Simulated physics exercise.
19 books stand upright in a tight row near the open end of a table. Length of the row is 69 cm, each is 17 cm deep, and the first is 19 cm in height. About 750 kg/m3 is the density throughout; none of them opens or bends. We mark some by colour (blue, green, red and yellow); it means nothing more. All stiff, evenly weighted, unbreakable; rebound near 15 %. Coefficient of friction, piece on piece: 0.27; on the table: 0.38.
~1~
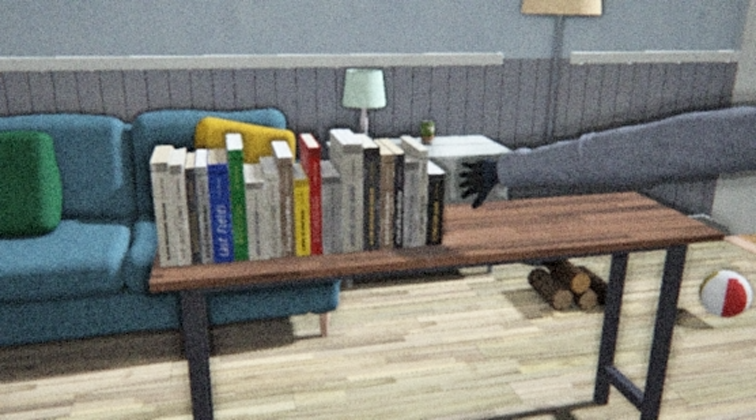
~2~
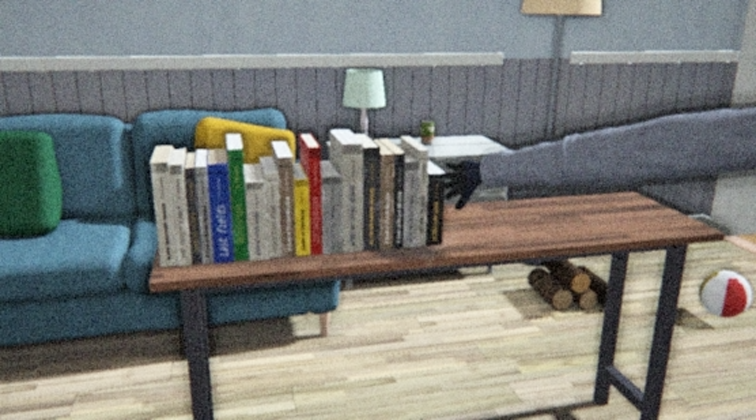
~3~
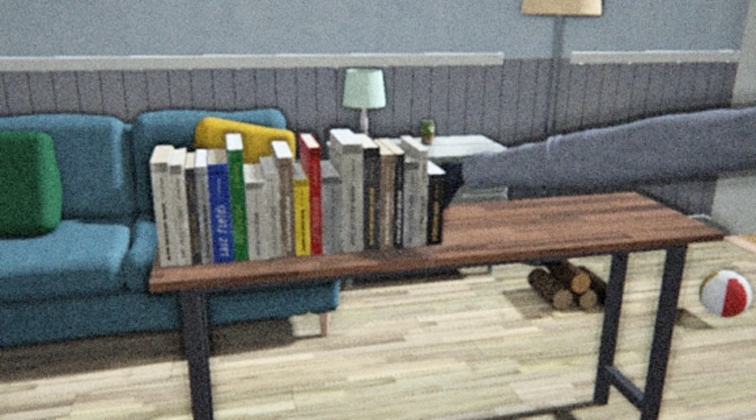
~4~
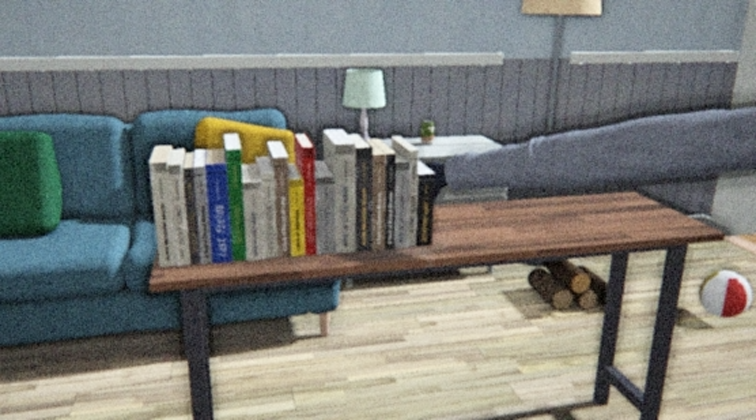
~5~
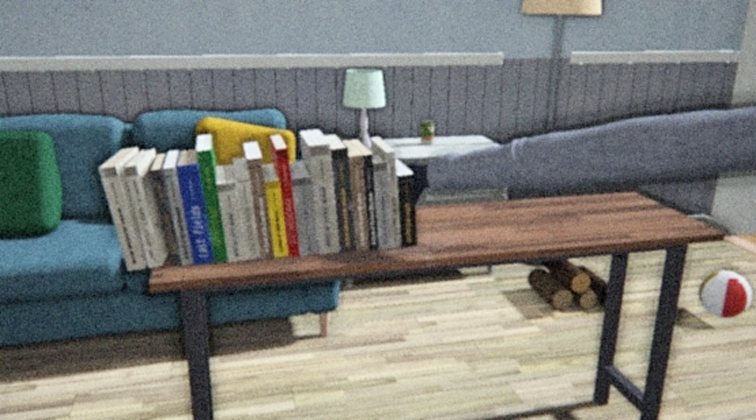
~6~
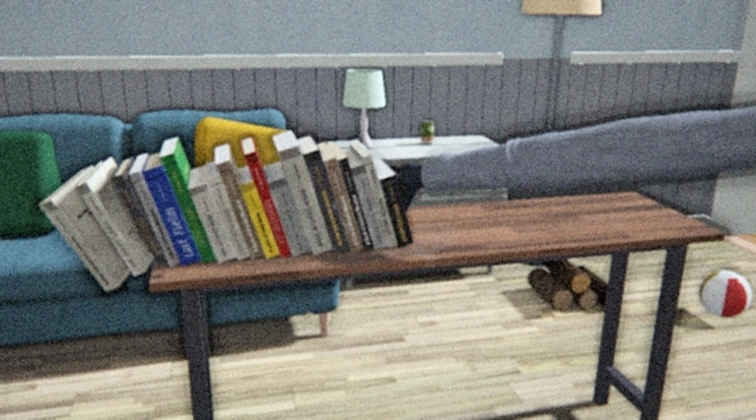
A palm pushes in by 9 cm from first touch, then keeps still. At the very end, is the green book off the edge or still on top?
At the very end the green book is off the edge.
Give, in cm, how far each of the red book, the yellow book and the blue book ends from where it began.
Displacements: Red = 20, yellow = 20, blue = 100 (cm).
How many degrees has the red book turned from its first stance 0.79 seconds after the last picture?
Something like 40°, more or less.
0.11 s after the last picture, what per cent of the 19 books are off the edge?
By that time it is 5 percent.
Then, 0.11 s later than the last frame, 1 of the 19 books off the edge; green book tilted 33°; blue book tilted 35°.
Then, 0.35 s later than the last frame, 5 of the 19 books off the edge; green book on its side; blue book on its side.
Then, 0.79 s later than the last frame, 7 of the 19 books off the edge; green book on its side; blue book on its side.
When it is over, 7 of the 19 books off the edge; green book on its side; blue book on its side; yellow book tilted 45°.
